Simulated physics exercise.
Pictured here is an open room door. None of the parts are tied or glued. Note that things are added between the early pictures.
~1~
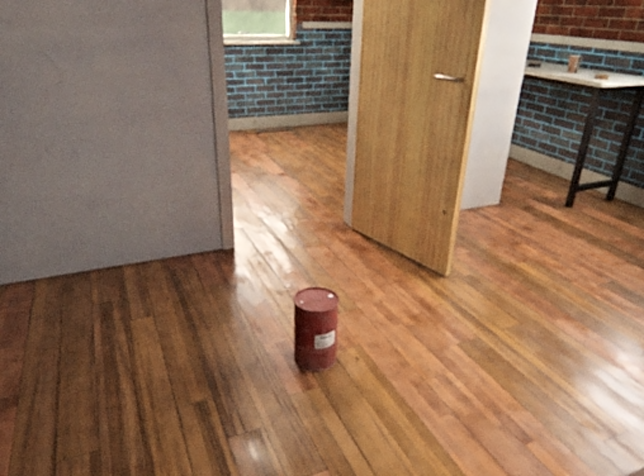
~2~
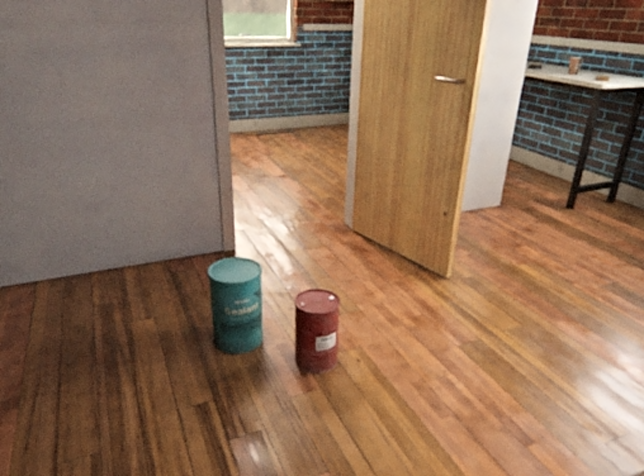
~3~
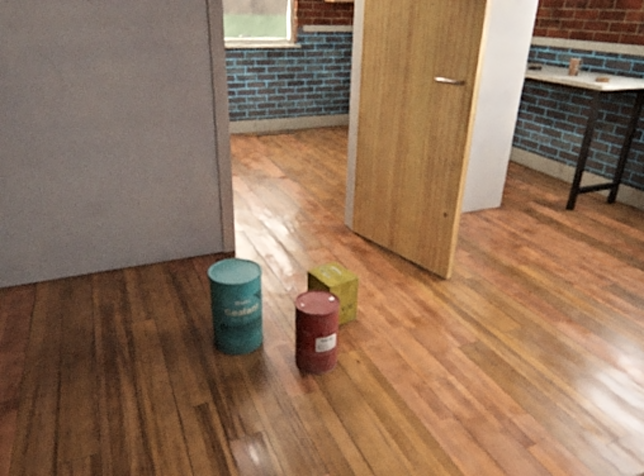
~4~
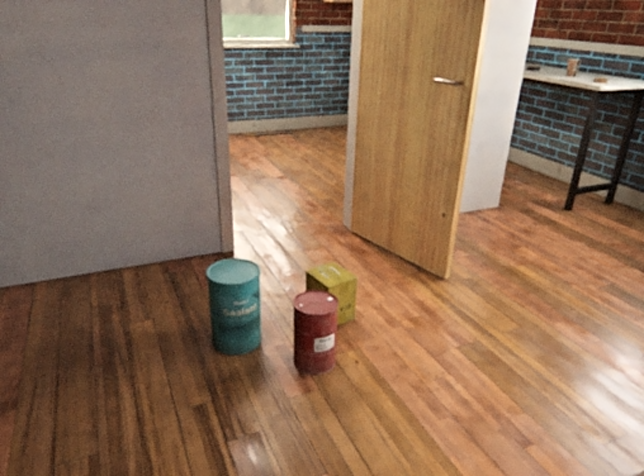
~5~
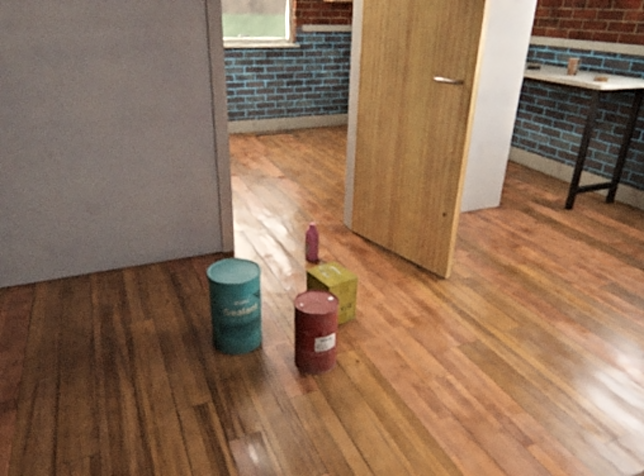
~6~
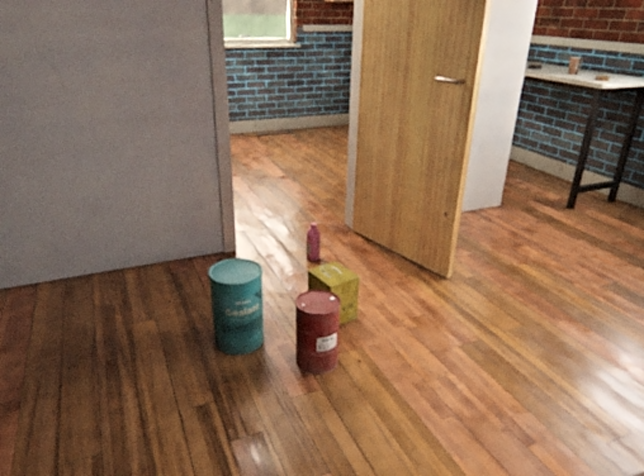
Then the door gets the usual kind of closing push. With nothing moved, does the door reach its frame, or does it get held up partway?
It reaches its frame.
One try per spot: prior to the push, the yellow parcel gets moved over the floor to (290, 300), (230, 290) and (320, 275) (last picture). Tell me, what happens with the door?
The first time it closes all the way, the second time it closes all the way, the third time it gets stopped.
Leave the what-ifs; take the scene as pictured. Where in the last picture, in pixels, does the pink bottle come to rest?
End position, last frame: About (281, 220).
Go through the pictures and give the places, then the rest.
The first frame shows door wide open and still; red canister (316, 329).
The second frame shows door wide open and still; red canister (317, 331).
The third frame shows door wide open and still; turquoise pail (237, 306); yellow parcel (332, 295).
The fourth frame shows door wide open and still; red canister (315, 332); turquoise pail (235, 306).
The fifth frame shows door wide open and still; yellow parcel (331, 295); red canister (316, 332).
The sixth frame shows door wide open and still; pink bottle (313, 241); turquoise pail (238, 306).
Then, 1.10 s later than the last frame, door at 55°.
Then, 1.60 s later than the last frame, door at 17°; pink bottle moved well along near (289, 232).
Then, 2.00 s later than the last frame, door at 0°; pink bottle tilted by 39° near (272, 218).
When it is over, door at 0°; lying over on the floor, pink bottle; the other 3 as before. End places, in pixels of the last picture, pink bottle near (281, 220).
